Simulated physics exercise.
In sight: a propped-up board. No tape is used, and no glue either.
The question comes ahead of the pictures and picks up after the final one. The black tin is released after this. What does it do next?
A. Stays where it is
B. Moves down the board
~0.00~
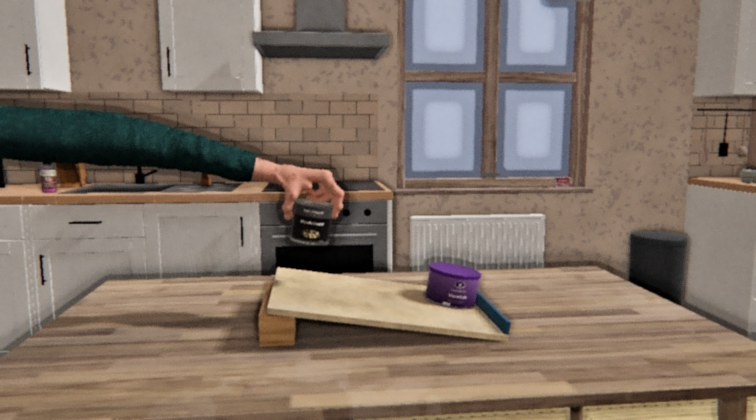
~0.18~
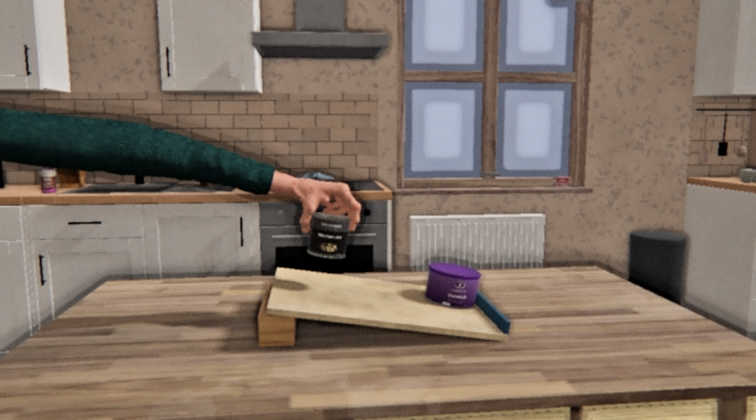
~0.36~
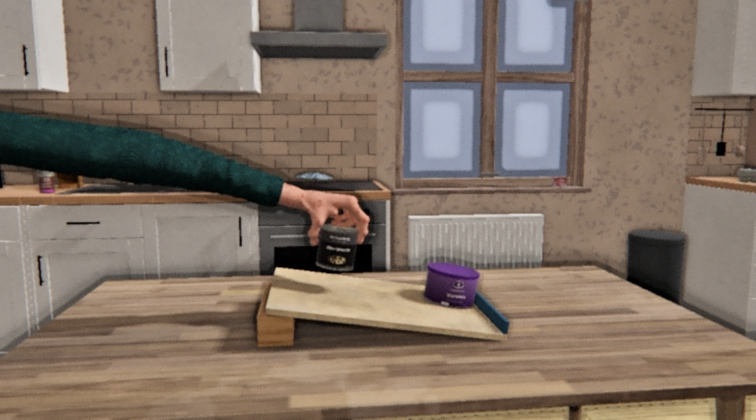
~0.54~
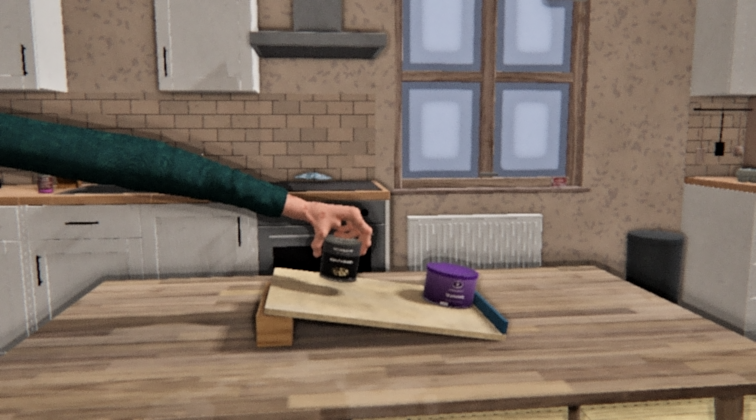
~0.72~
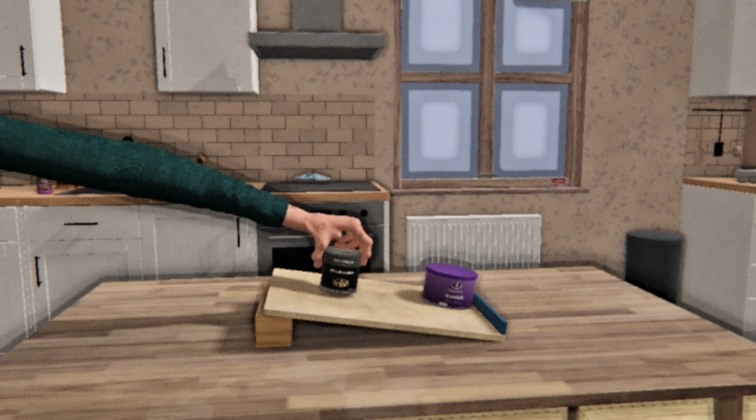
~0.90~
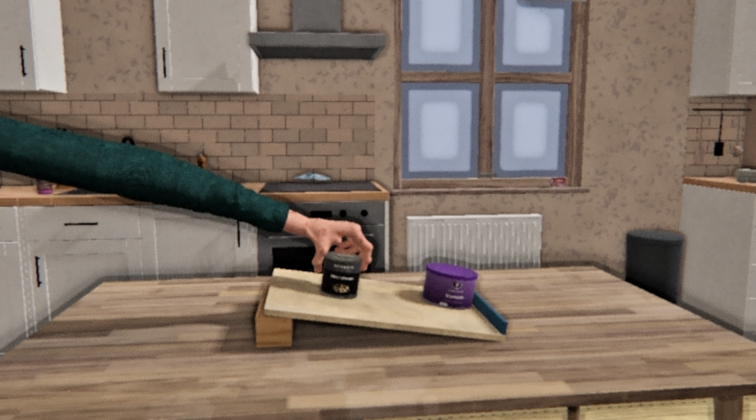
(A) Stays where it is.
Around 1.10 s, nothing moves.
Around 1.30 s, black tin resting near (341, 275).
Finally (1.9 s), both still in place. Final places as the last picture's camera would see them, black tin near (341, 275). The black tin stays where it is put.
